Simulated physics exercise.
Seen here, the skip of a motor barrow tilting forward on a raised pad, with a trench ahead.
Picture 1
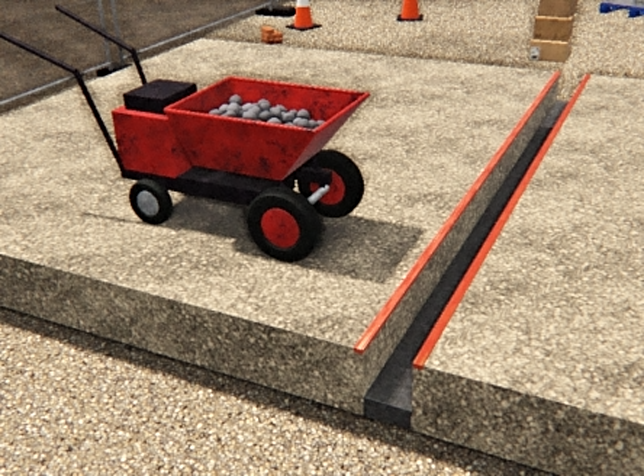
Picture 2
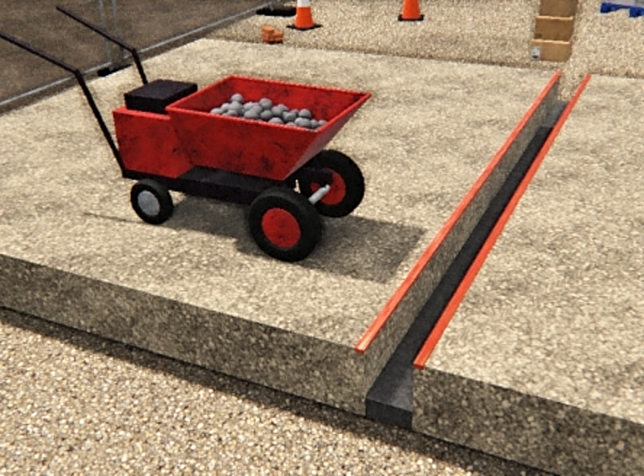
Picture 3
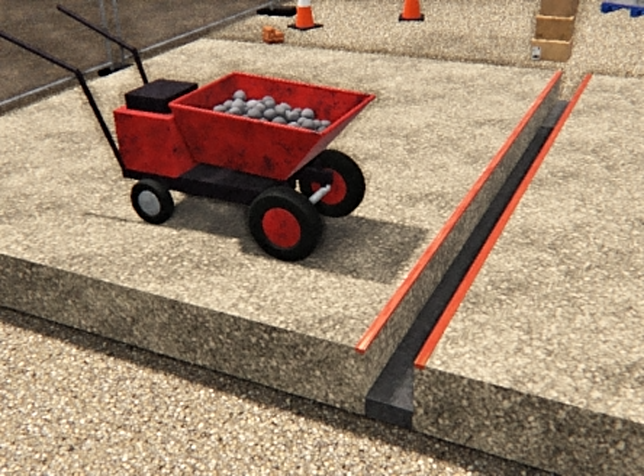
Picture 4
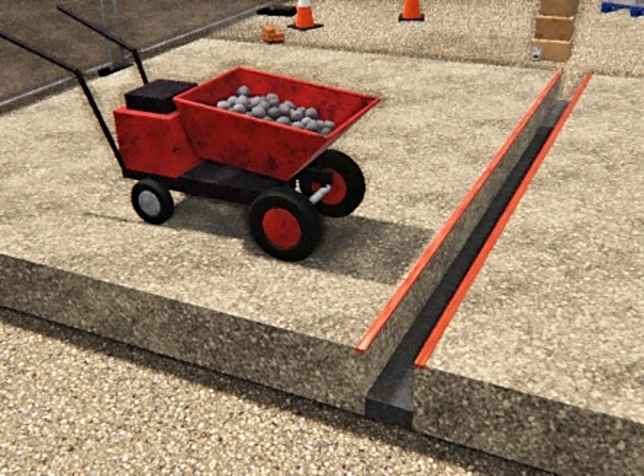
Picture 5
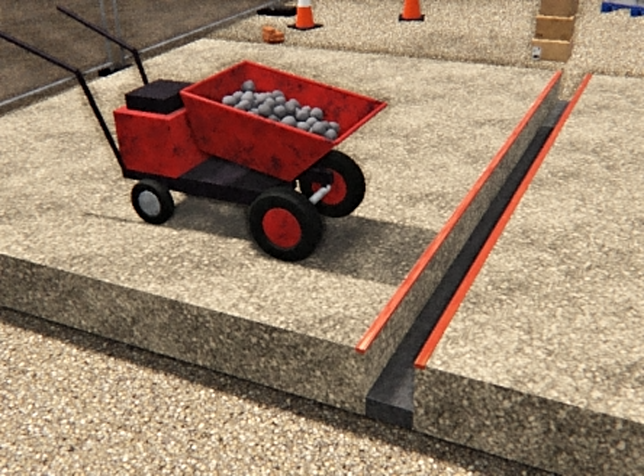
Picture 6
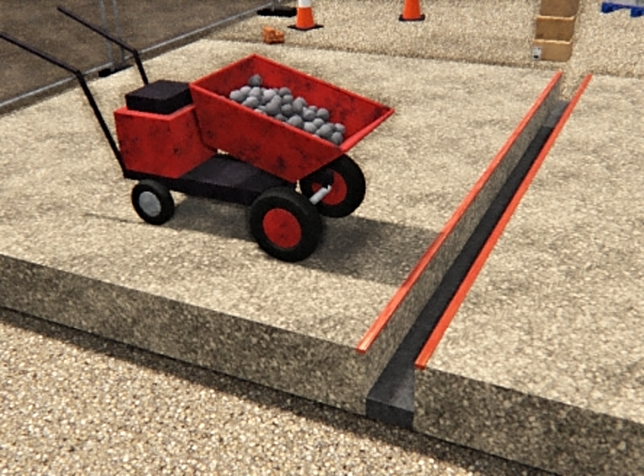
On a raised gravelly pad with a narrow orange-edged trench across it, a red motor barrow stood still while its skip, loaded with round grey cobbles, slowly tilted forward to the right.
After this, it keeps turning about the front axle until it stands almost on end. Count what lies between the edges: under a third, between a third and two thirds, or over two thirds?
The trench ends with more than two thirds of it.
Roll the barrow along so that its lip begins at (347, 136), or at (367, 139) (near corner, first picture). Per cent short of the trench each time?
Roughly 0 per cent, and 0 per cent.
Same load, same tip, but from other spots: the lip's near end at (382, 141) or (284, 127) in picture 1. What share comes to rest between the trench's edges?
Near 0 % and 50 %.
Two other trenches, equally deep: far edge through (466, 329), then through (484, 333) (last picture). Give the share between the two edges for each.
First some 90, then 90 per cent.
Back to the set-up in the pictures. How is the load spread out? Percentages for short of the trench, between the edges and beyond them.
Short near 5; between near 80; beyond near 5.
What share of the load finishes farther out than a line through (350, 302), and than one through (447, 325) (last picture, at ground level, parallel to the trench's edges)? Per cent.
The first gives 100 %, the second 10 %.
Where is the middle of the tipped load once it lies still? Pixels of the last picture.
At about (448, 291).
Just after the last frame, skip tipped steeply; every one in the skip.
A moment on, skip tipped right over; the larger part in the skip; just a few short of the trench; roughly a quarter in or heaped over the trench; just a few falling.
Further on, skip tipped right over; about a tenth in the skip; about a tenth short of the trench; roughly two thirds in or heaped over the trench; about a tenth beyond it.
When it is over, skip tipped right over; just a few in the skip; about a tenth short of the trench; the larger part in or heaped over the trench; about a tenth beyond it.
